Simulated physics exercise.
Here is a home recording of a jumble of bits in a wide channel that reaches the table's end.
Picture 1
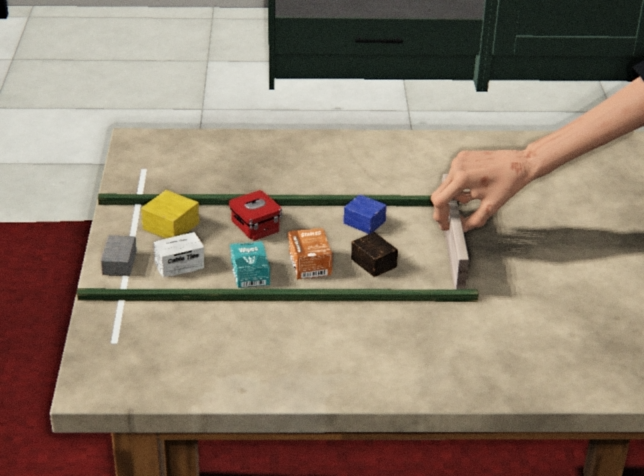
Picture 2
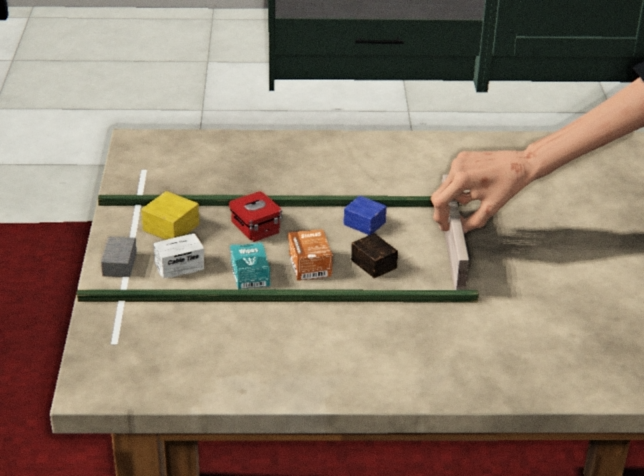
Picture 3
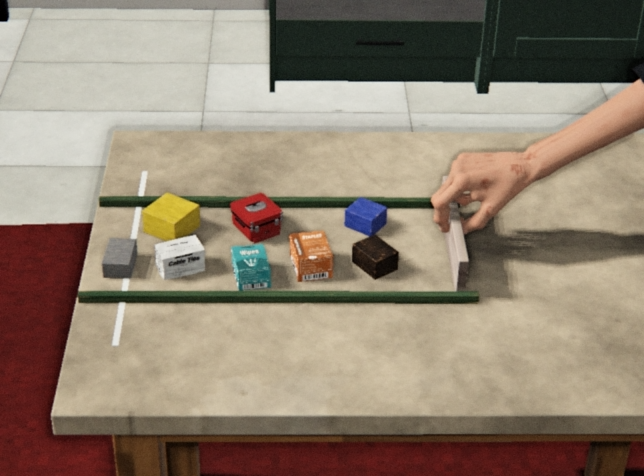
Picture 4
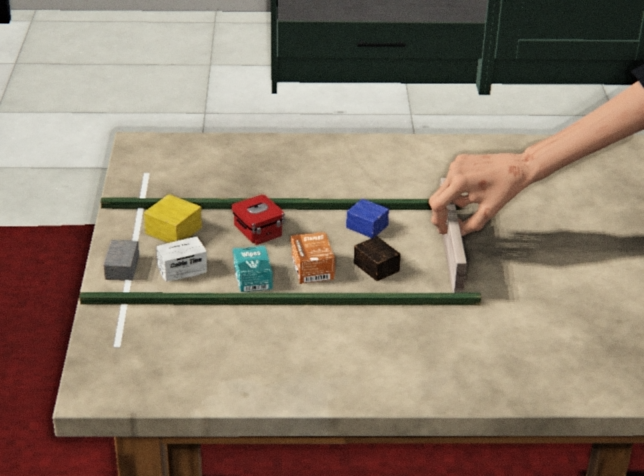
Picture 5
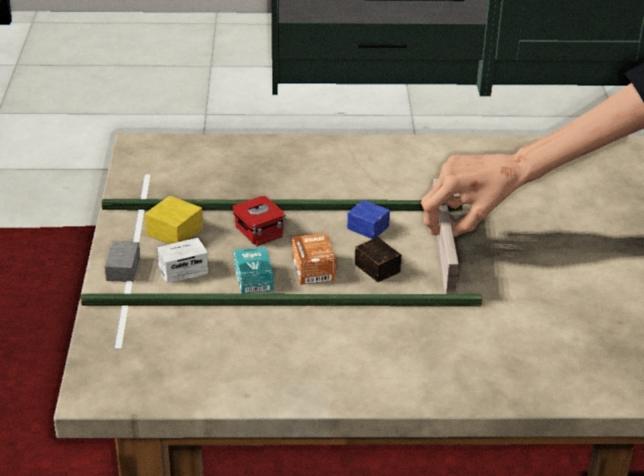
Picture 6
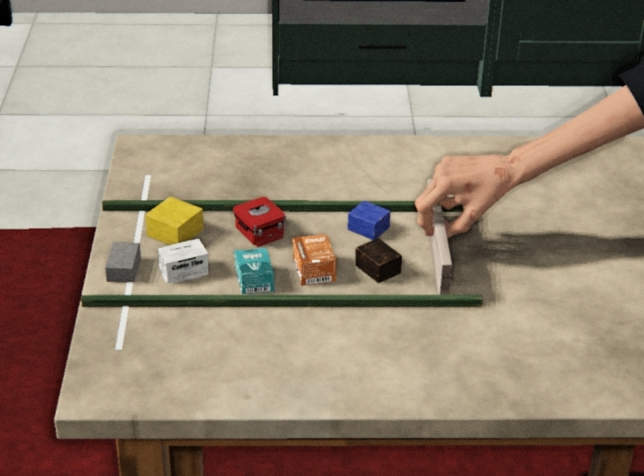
A hand slides an upright board slightly left between two green rails on a table, while the small coloured blocks and boxes ahead of it, including a grey block on a strip of white tape, stay in place.
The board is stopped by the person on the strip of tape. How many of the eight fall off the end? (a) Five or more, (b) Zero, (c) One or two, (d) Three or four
a.
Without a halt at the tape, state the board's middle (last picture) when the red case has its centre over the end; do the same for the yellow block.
Near (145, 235), then near (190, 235).
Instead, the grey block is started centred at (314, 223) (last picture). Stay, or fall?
Here it goes off.
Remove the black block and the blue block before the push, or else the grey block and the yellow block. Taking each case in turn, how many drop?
Going first to second: 4 and 4.
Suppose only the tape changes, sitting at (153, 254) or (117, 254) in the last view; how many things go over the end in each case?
You'd find 4 and then 6 on the floor.
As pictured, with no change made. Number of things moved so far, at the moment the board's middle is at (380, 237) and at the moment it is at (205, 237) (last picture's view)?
That gives 2 for the first and 8 for the second.
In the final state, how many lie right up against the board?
At rest, 2 are in contact.
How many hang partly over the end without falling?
So the number is 0.
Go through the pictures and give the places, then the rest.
In the first frame, grey block (119, 256); yellow block (171, 216); white box (179, 255); board (453, 232); tape (131, 248).
In the second frame, yellow block (171, 217); orange box (310, 254).
In the third frame, white box (180, 258); blue block (366, 217).
In the fourth frame, grey block (122, 260); black block (377, 259).
In the fifth frame, yellow block (174, 222); turquoise box (254, 270).
In the sixth frame, grey block (123, 262); yellow block (175, 222); white box (183, 261); board (438, 237); tape (135, 254).
Soon after, none off yet; grey block at rest near (123, 262); yellow block at rest near (175, 222); white box at rest near (183, 261).
Then, none off yet; grey block tipped a little near (78, 258); yellow block moved about its own width near (140, 225); white box moved well along near (111, 262).
At rest, the number that fall off is five or more; fallen, orange box, red case, turquoise box, white box, yellow block and grey block.
